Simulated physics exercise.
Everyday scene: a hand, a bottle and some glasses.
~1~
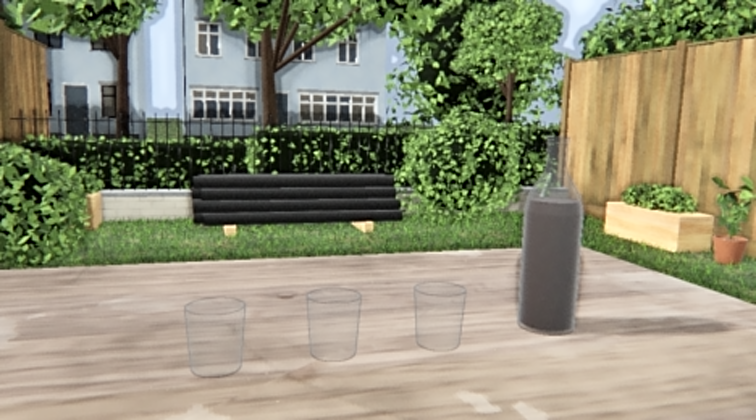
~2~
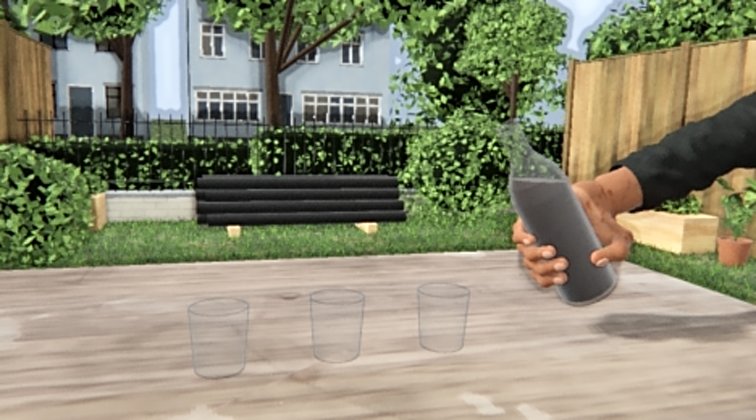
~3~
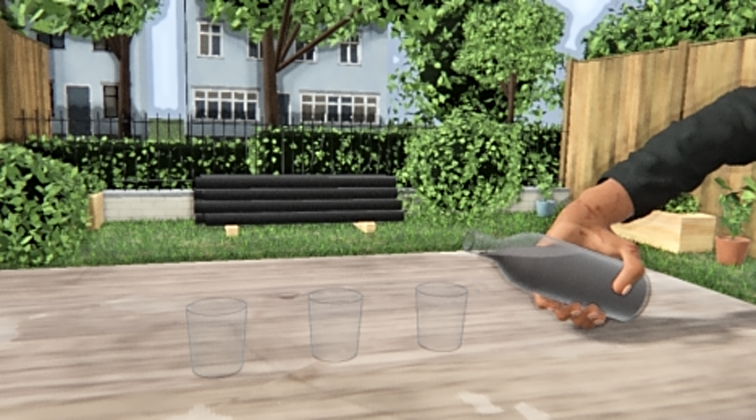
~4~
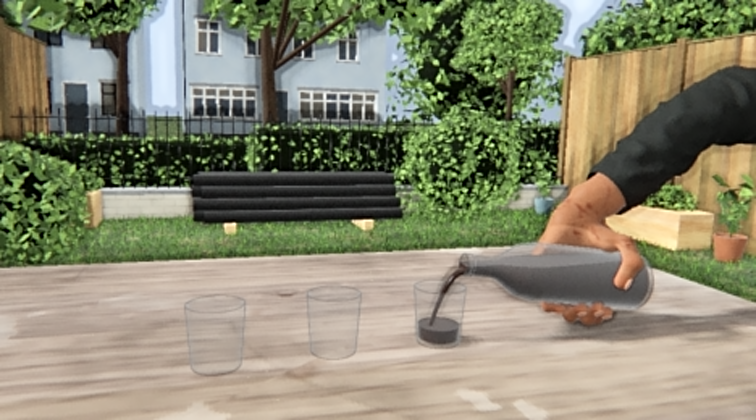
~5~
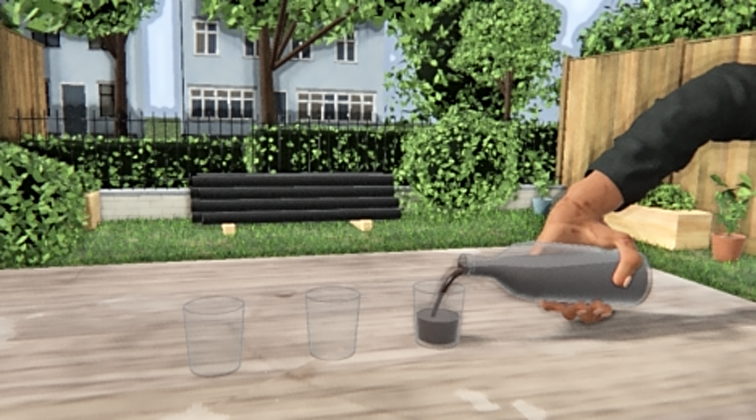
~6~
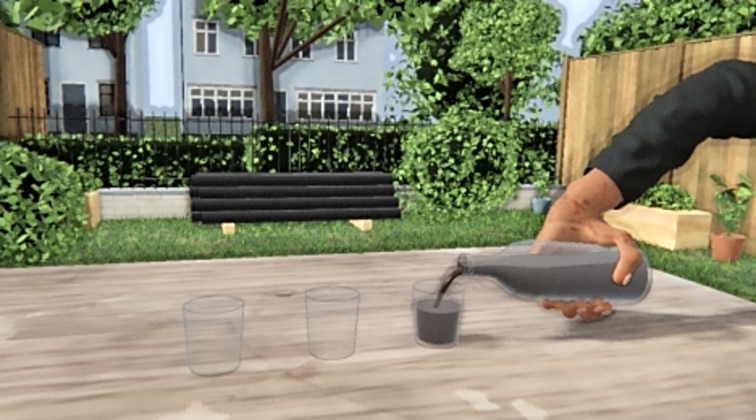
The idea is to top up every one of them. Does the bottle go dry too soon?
No, it lasts.
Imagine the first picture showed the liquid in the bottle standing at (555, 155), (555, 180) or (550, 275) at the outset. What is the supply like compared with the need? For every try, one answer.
Each in turn: Sufficient, sufficient, insufficient.
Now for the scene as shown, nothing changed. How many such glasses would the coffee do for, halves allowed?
Roughly 5.0.
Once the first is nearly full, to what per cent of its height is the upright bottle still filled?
About 55 %.
A moment on, the first is about three quarters full.
Further on, the first is done and the bottle has about three quarters of its load.
When it is over, all three are full and about half of the coffee is over.
